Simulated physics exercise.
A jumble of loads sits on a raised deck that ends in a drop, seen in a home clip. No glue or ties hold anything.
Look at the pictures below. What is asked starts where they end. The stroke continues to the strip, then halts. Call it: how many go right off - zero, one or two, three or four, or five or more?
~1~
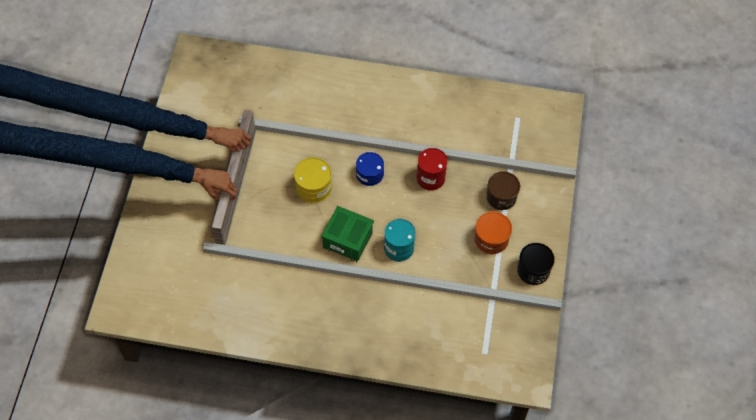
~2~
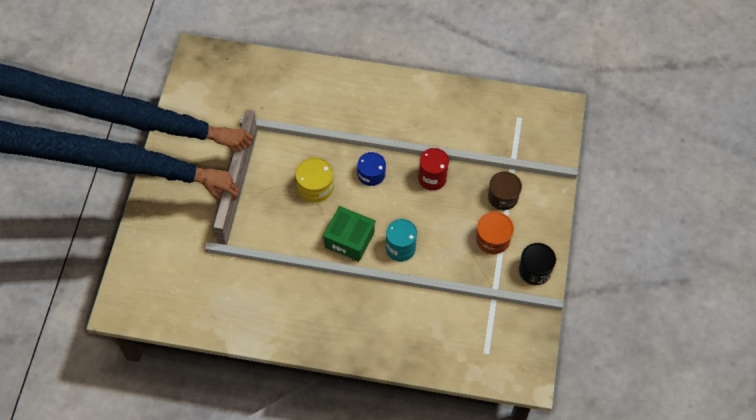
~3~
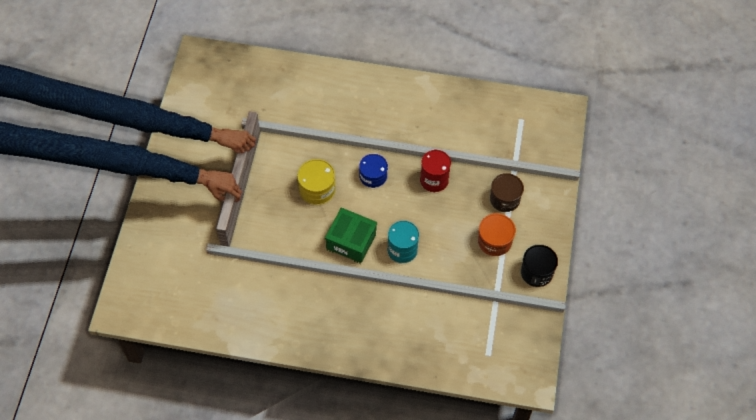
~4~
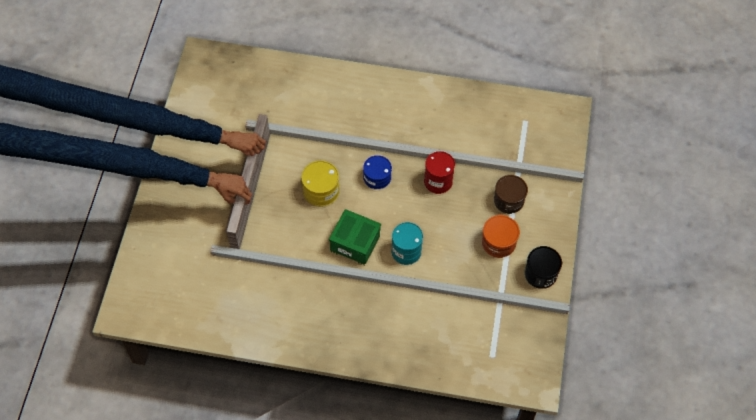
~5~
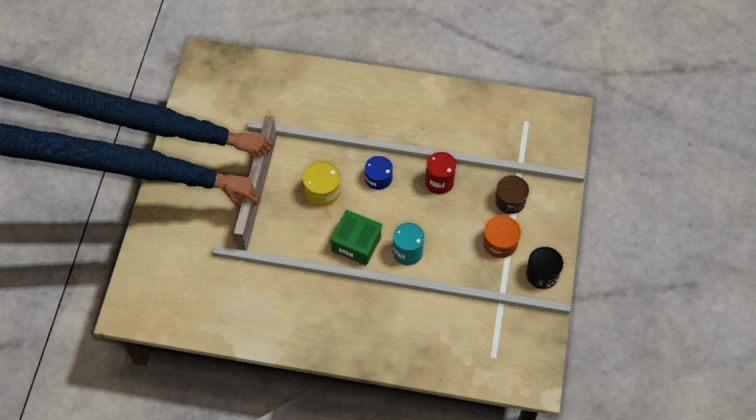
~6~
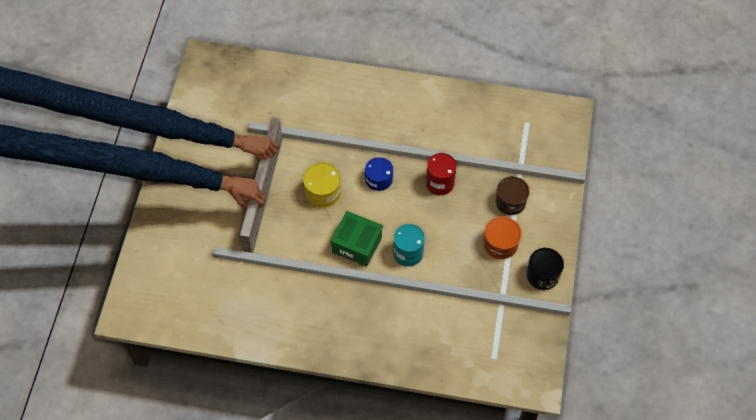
One or two go off.
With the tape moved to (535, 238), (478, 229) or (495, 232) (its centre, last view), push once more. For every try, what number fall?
Ground tally per try: 5 / 0 / 1.
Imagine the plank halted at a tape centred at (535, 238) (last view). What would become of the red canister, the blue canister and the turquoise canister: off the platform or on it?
Going one by one, the red canister goes down, the blue canister is still up, the turquoise canister goes down.
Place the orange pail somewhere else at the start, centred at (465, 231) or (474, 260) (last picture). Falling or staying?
Going in order, the first time it is still up there and the second time it ends up below.
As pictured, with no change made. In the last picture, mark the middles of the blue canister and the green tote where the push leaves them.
I'd put one at around (532, 190) and the other at around (528, 264).
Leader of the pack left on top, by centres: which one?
Brown pail.
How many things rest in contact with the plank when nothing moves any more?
That makes 3.
Soon after, none off yet; black pail at rest near (545, 269); brown pail at rest near (512, 196); orange pail at rest near (502, 238).
At rest, the number that fall off is one or two; fallen, black pail.
